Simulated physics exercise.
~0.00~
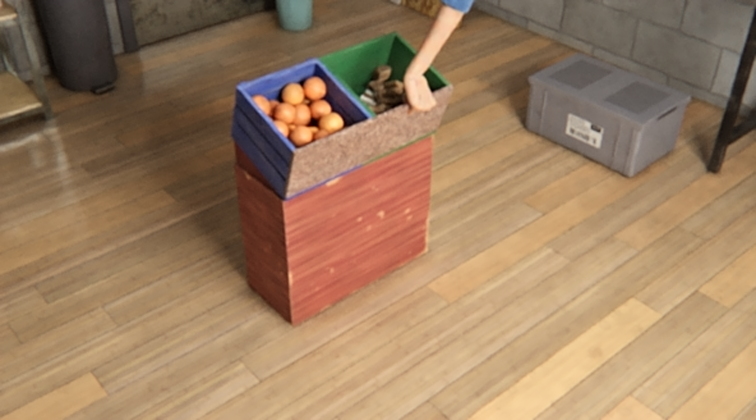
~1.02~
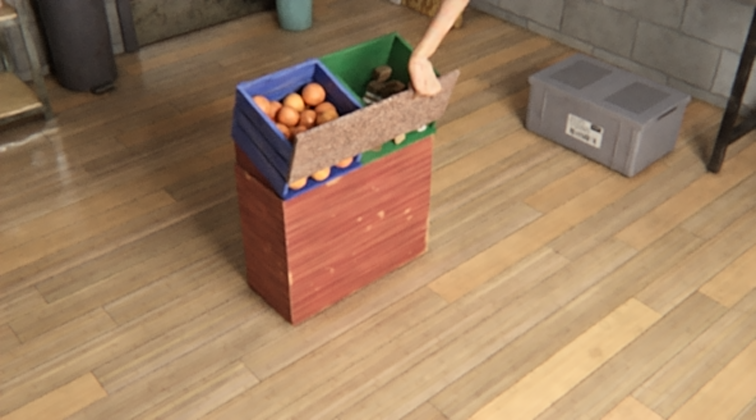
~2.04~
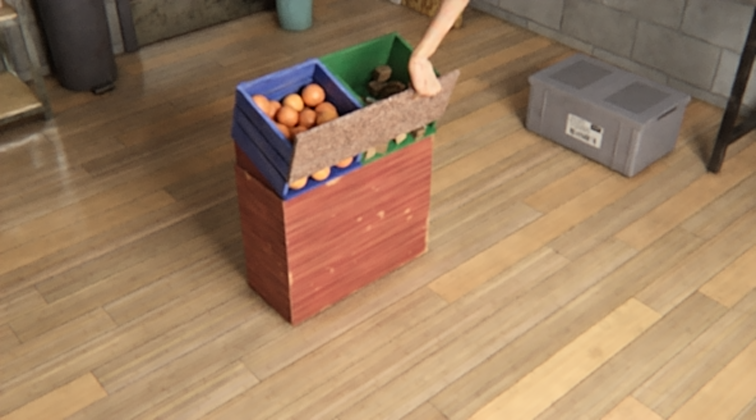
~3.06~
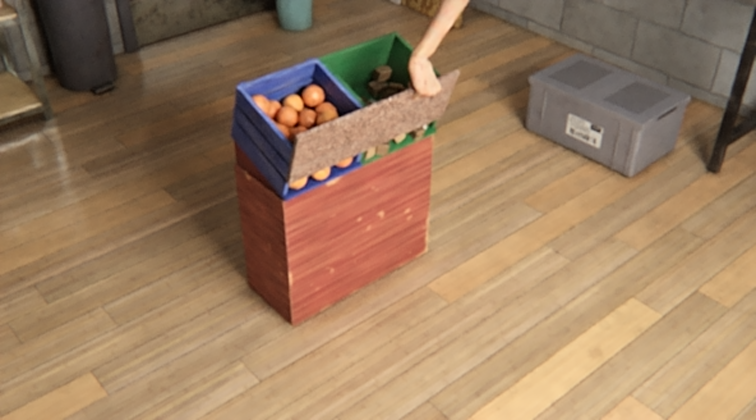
A speckled brown gate closes the front of two open bins, one blue and one green, set on a reddish wooden block. The view looks down into a room with a plank floor, a grey block wall and a grey lidded box at the right. Oranges fill the blue bin on the left, and small dark and pale pieces lie in the green one. A hand reaching from above grips the gate's right end and lifts it slightly, opening a gap beneath. Oranges and small pieces show at the gap, but none fall out, and the hand holds the gate raised.
